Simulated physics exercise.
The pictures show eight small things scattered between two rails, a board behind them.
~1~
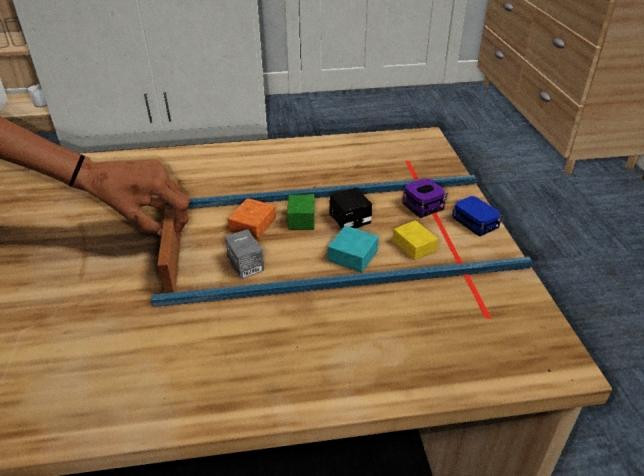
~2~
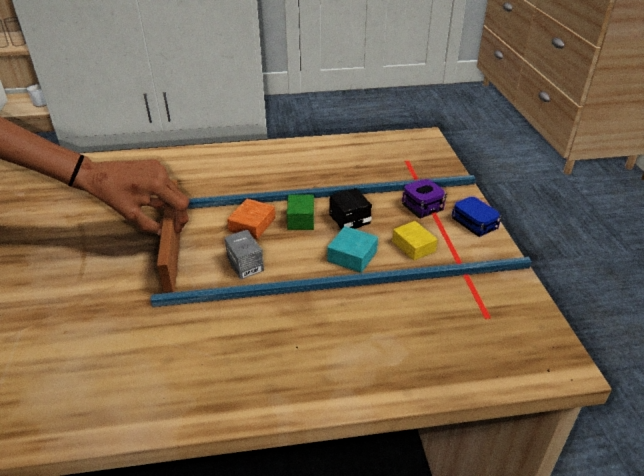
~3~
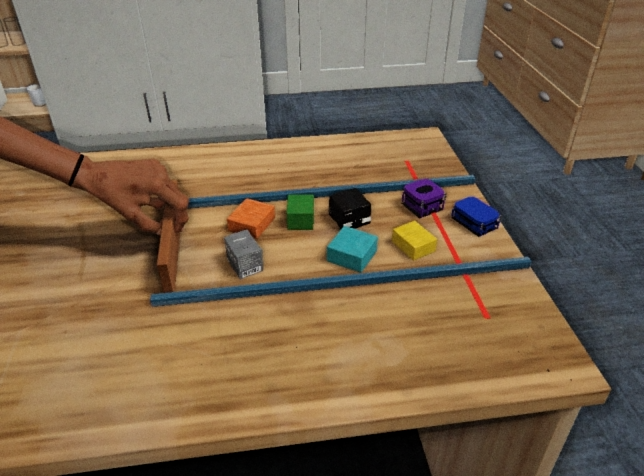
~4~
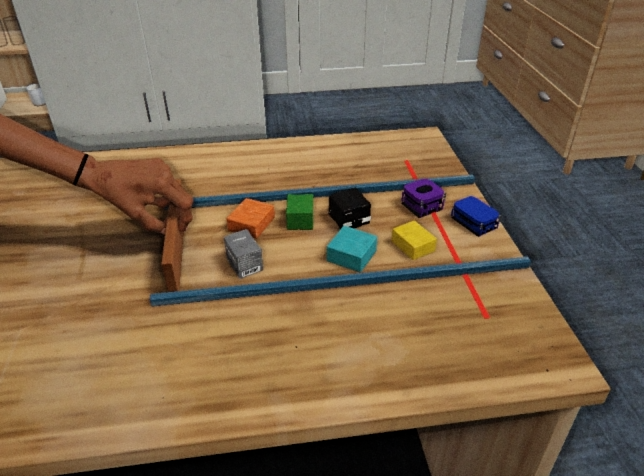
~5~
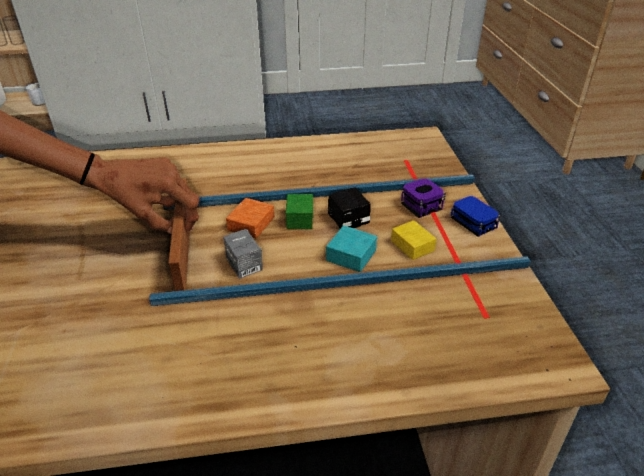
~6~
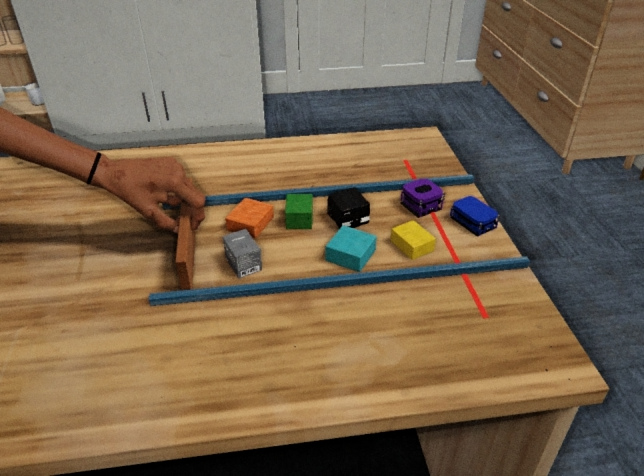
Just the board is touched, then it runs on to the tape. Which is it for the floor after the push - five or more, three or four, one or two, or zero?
From what I see, the table loses three or four of them.
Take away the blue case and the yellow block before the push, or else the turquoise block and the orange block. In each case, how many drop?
Tally of falls: 2 for the first try, 2 for the second.
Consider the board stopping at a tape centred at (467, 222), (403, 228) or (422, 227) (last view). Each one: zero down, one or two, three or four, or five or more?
So, taking them in turn, I'd give more than four; one or two; three or four.
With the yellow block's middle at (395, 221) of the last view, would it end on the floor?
In the end the yellow block ends up off.
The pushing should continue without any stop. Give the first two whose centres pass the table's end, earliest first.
In order: The purple case, then the blue case.
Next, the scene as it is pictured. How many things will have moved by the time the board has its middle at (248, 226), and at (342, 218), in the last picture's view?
At the first spot the count is 2, and at the second it is 7.
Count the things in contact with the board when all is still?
That number would be 2.
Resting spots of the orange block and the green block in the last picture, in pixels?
Okay, so first (443, 197), and next (474, 197).
A little later, none off yet; blue case at rest near (474, 216); purple case at rest near (422, 197); yellow block at rest near (413, 240).
Next, none off yet; blue case at rest near (474, 216); purple case shifted a little near (435, 195); yellow block moving near (421, 237).
Later still, none off yet; blue case shifted about its own width near (505, 215); purple case tilted a little near (493, 190); yellow block shifted well along near (483, 229).
When it is over, the number that fall off is three or four; down, black box, yellow block, purple case and blue case.
